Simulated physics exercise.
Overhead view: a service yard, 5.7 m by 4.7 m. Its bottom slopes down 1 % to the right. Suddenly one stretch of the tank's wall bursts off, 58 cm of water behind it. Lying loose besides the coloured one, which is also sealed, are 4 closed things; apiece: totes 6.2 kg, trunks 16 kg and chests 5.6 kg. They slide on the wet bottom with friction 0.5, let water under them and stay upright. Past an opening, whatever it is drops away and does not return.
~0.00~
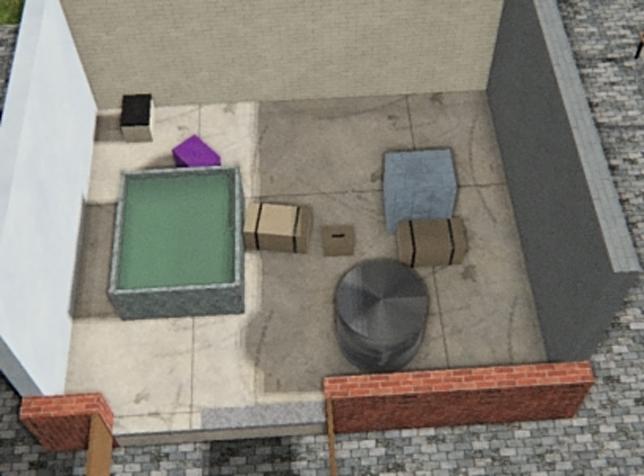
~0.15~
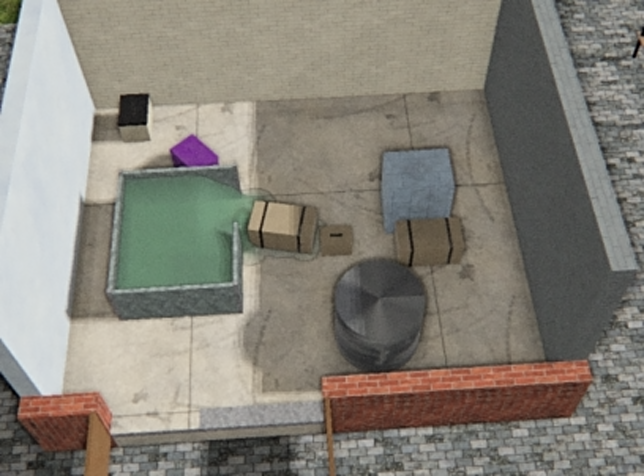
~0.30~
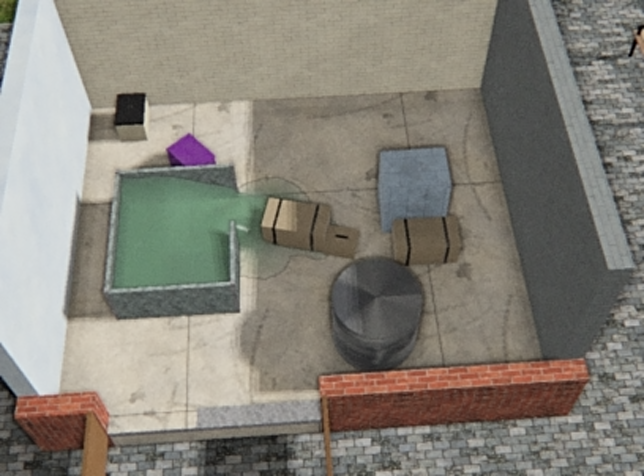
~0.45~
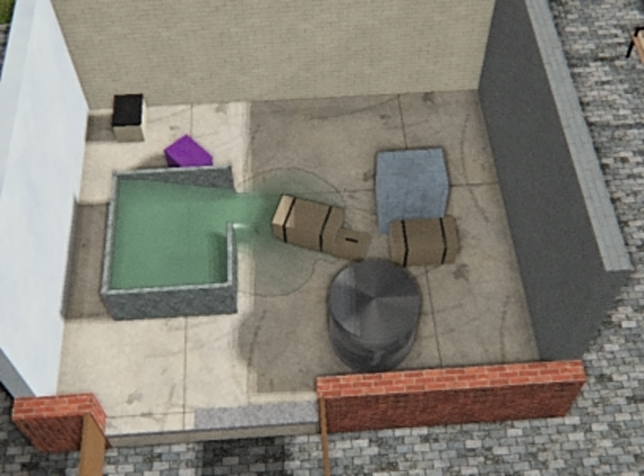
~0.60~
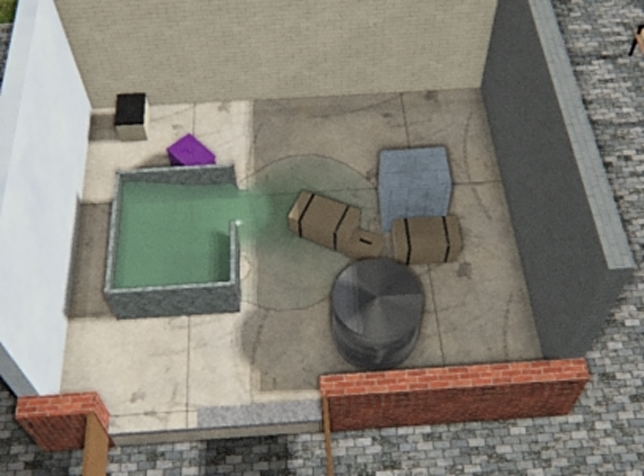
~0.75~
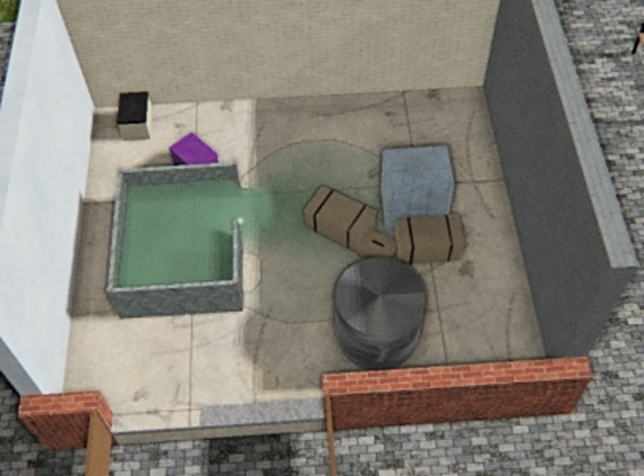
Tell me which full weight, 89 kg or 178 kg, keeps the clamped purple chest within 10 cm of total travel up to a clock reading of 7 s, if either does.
Going by this, the lighter pick is adequate.
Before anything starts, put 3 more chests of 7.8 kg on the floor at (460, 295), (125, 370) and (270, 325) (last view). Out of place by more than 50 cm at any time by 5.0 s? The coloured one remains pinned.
In the given order, I'd say greater, smaller, smaller.
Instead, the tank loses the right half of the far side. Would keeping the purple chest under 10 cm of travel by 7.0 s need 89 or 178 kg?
So only the heavier pick.
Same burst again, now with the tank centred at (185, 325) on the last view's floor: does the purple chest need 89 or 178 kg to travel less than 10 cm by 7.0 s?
Lab note - in that case: Lighter mass suffices.
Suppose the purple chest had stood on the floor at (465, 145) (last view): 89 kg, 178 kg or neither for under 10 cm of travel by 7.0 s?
Looks like the outcome is this: The lighter one does it.
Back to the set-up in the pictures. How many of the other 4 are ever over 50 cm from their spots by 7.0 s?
The total is 3.
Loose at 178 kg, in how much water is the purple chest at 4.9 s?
0 cm, roughly.
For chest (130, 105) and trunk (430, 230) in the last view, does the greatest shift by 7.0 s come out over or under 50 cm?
The first is within the limit and the second is over the limit.
After 1.4 s the purple chest would be 0 cm from its start with 89 kg and 0 cm from its start with 178 kg; 0 cm of water round it then.
After 3.1 s the purple chest would be 0 cm from its start with 89 kg and 0 cm from its start with 178 kg; 0 cm of water round it then.
After 4.9 s the purple chest would be 0 cm from its start with 89 kg and 0 cm from its start with 178 kg; 0 cm of water round it then.
After 7.0 s the purple chest would be 0 cm from its start with 89 kg and 0 cm from its start with 178 kg; 1 cm of water round it then.
